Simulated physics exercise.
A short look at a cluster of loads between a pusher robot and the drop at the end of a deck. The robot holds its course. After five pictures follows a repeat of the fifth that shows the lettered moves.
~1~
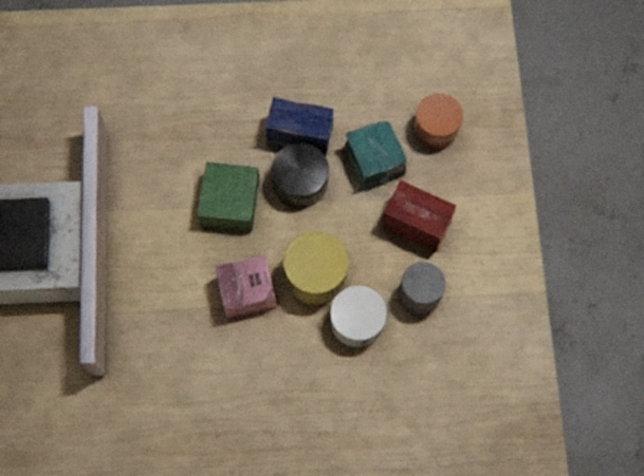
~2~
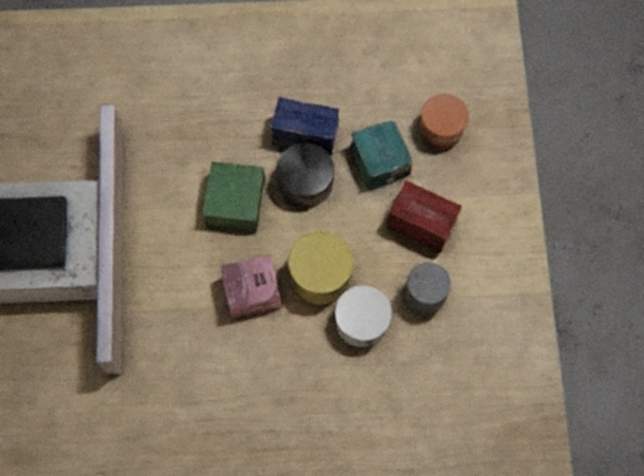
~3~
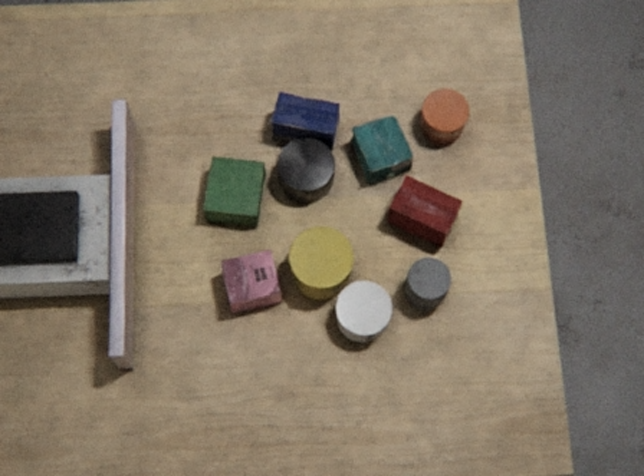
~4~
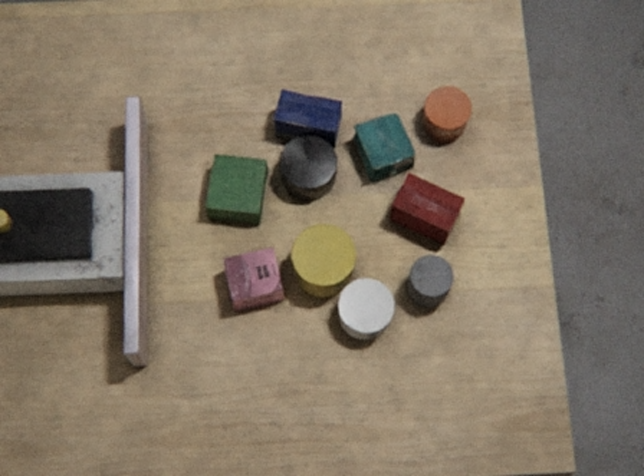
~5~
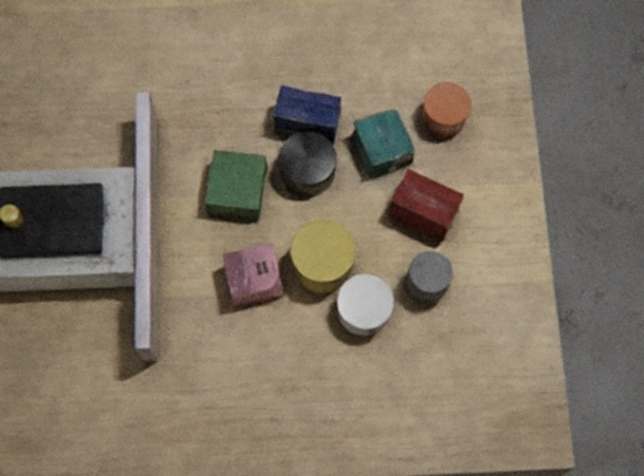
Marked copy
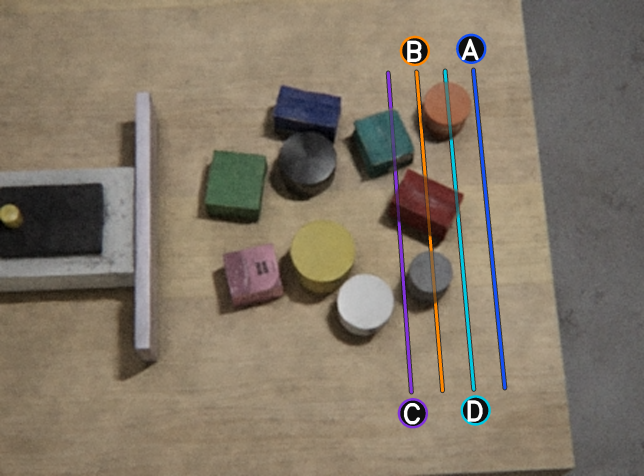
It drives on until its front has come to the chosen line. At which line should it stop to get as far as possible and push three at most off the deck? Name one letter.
No farther than D.
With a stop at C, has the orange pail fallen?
No.
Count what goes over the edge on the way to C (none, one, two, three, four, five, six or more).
The count is none.
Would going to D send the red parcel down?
Yes.
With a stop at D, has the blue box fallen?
No.
On the marked copy, A at (488, 221); B at (429, 224); C at (399, 225); D at (459, 223).
With D. Early on, robot (174, 214); turquoise parcel (391, 142); white pail (372, 310).
Further on, robot (289, 210); orange pail (487, 77); turquoise parcel (483, 120).
At the end, robot (377, 206); red parcel over the edge; turquoise parcel over the edge; two fallen.
As for the rest, A drops five; B is within the limit but short; C is within the limit but short.
